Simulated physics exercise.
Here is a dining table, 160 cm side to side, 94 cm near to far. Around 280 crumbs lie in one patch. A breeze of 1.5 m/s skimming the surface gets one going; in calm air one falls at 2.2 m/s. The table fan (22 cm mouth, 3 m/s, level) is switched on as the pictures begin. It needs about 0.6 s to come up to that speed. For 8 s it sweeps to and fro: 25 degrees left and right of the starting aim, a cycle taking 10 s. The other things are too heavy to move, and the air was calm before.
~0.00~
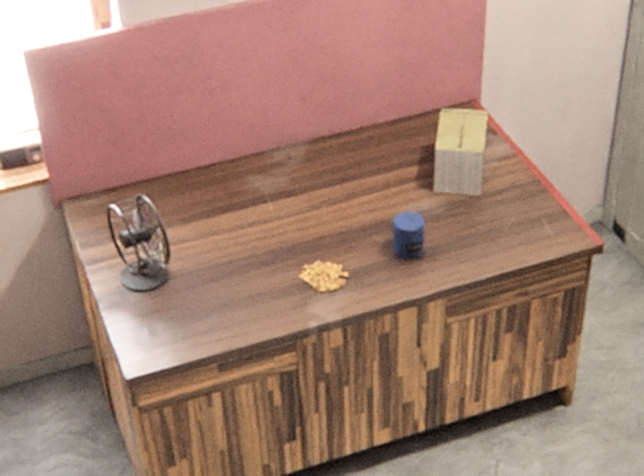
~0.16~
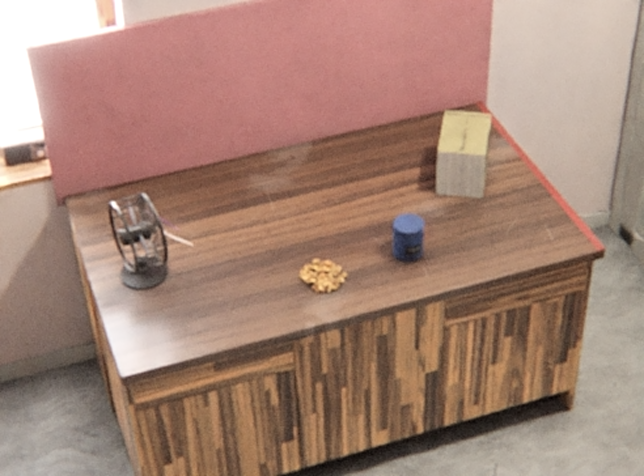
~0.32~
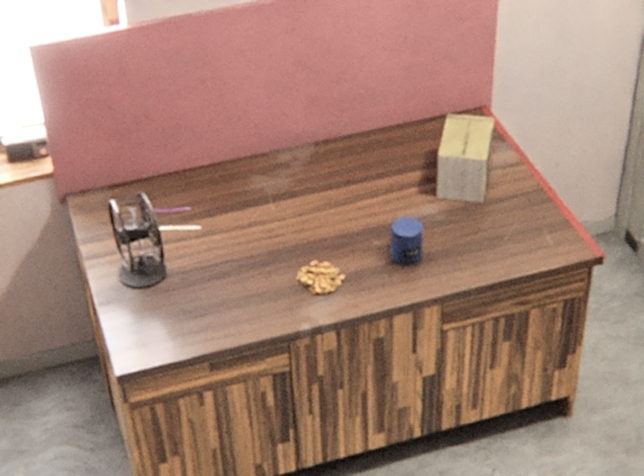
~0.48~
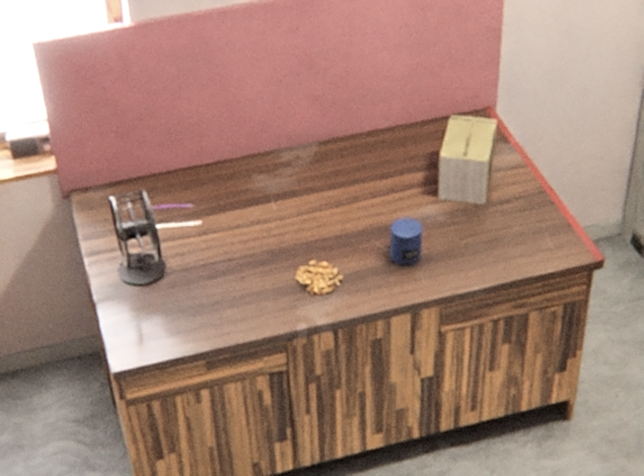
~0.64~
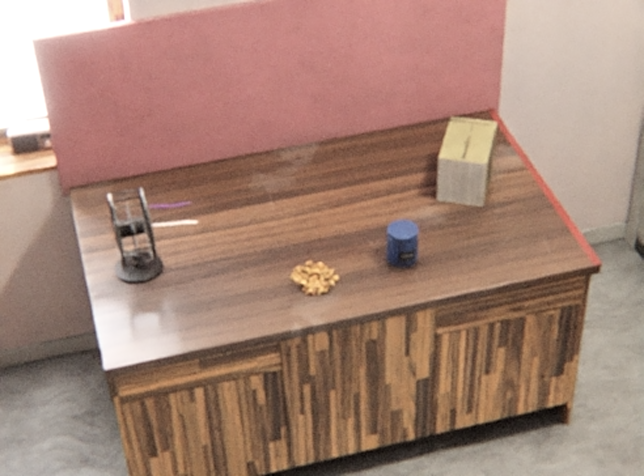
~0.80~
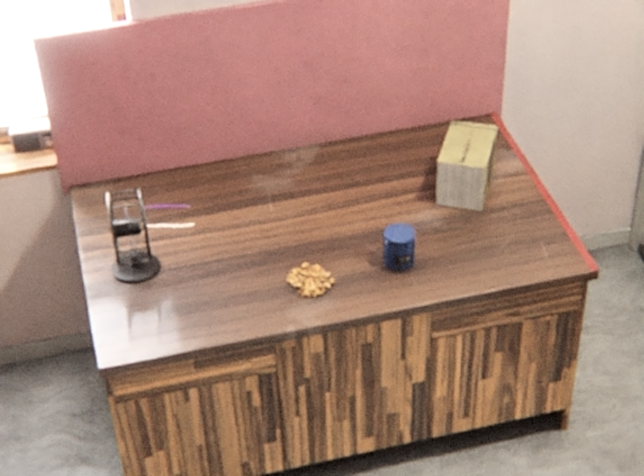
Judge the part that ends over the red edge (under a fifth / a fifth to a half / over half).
By then under a fifth are over the red edge.
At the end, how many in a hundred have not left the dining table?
Near 50 %.
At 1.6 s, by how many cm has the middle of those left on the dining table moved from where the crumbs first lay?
About 5 cm.
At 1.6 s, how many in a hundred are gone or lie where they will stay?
About 0 %.
After 1.6 s, 0 % are over the red edge; the middle of those left on the top is near (319, 284); 0 % are gone or lie where they will stay.
After 2.6 s, 0 % are over the red edge; the middle of those left on the top is near (320, 285); 2 % are gone or lie where they will stay.
After 4.4 s, 0 % are over the red edge; the middle of those left on the top is near (326, 291); 98 % are gone or lie where they will stay.
After 8.0 s, at the end, 0 % are over the red edge; the middle of those left on the top is near (326, 291).
